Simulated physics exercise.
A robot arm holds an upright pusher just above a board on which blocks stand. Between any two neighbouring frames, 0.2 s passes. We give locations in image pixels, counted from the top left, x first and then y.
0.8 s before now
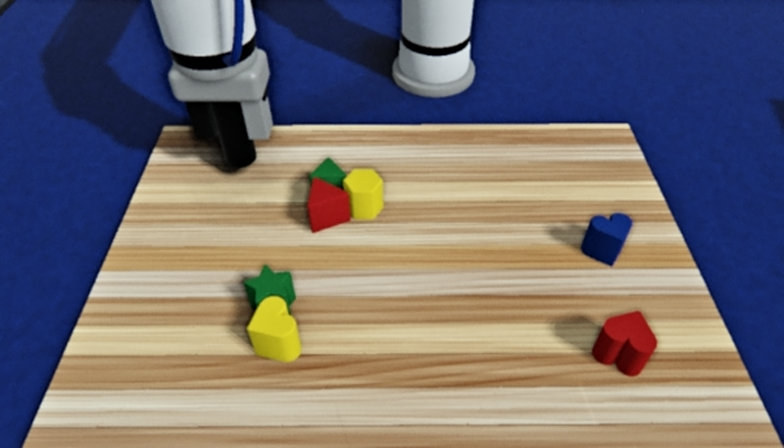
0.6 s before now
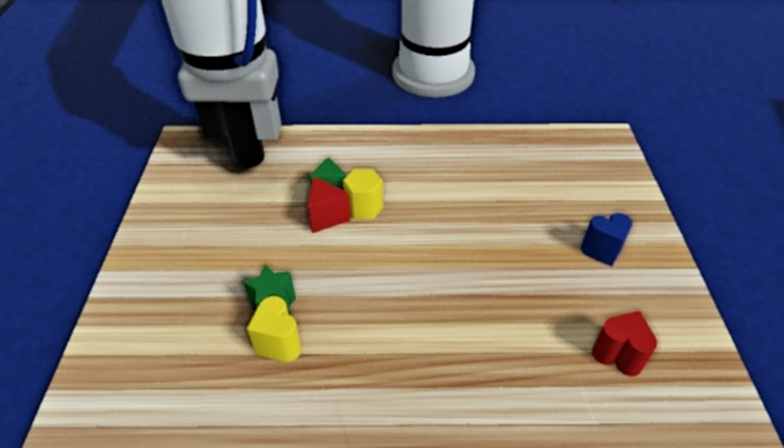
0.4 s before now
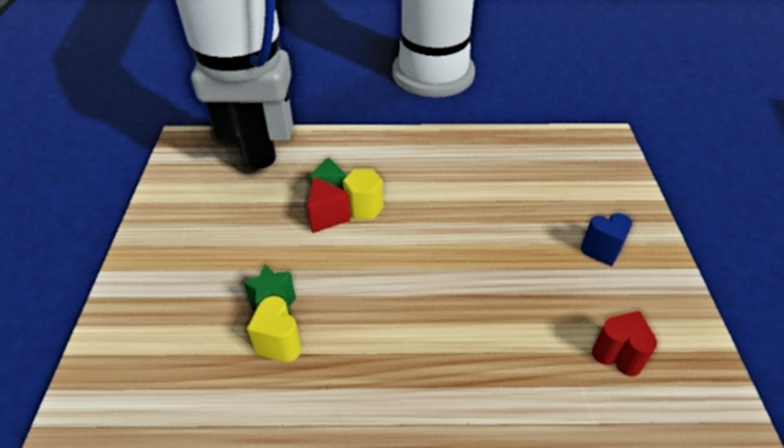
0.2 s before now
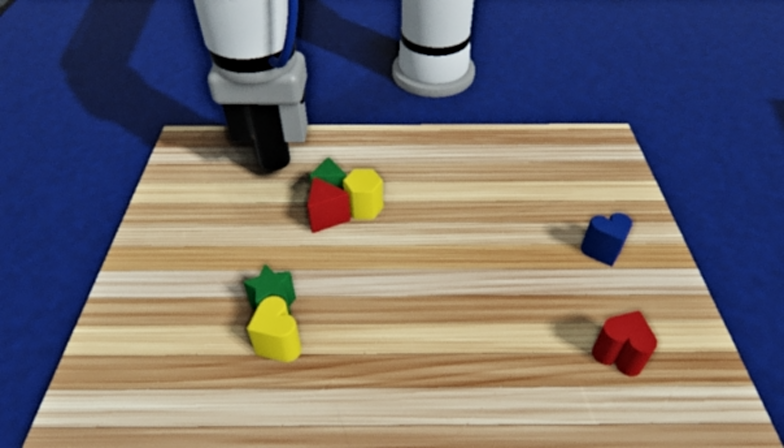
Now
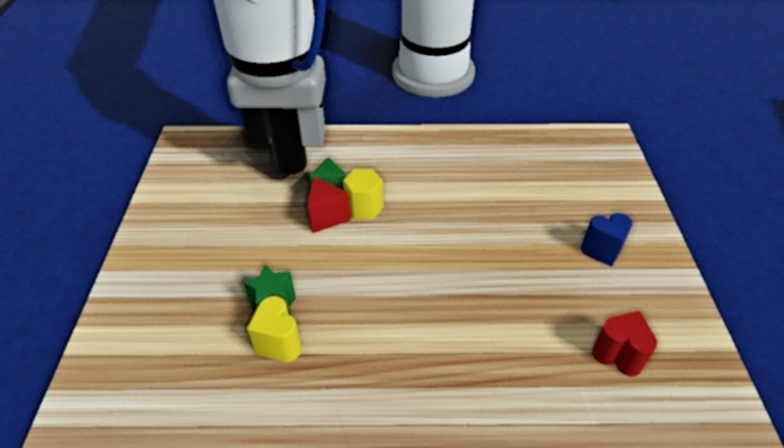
A robot arm slid its black tip steadily to the right along the back of a wooden board, nearing a cluster of red, green and yellow blocks, while all the blocks stayed still.
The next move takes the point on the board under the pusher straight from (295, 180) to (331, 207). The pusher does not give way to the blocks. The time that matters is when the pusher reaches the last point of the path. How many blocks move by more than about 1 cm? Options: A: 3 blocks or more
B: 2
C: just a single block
A
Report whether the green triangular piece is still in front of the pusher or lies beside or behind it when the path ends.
Pushed ahead.
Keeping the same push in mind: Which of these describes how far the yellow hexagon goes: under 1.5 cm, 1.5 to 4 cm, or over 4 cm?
Range: 1.5 to 4 cm.
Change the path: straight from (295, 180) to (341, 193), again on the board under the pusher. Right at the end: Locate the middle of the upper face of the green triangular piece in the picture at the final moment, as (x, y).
Its top centre is at about (350, 183).
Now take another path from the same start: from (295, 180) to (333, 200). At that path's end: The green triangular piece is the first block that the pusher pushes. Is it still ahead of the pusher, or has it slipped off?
I'm fairly sure the green triangular piece rides along ahead of the pusher to the very end.
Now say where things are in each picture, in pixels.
Lower end of the pusher at (242, 159), tops of blocks, red triangular piece at (324, 191), green triangular piece at (328, 168), yellow hexagon at (363, 180), in the first picture.
Pusher at (250, 160), blocks as before, in the second picture.
Pusher at (261, 160), blocks as before, in the third picture.
Pusher at (276, 162), blocks as before, in the fourth picture.
Pusher at (292, 166), red triangular piece at (324, 191), green triangular piece at (328, 168), yellow hexagon at (363, 180), in the fifth picture.
On the path given first. Halfway along, pusher at (310, 179); red triangular piece at (327, 196); green triangular piece at (334, 172); yellow hexagon at (369, 182).
At the end, pusher at (329, 193); red triangular piece at (337, 213), turned 30° clockwise; green triangular piece at (355, 185), turned 15° anticlockwise; yellow hexagon at (393, 190), turned 15° anticlockwise.
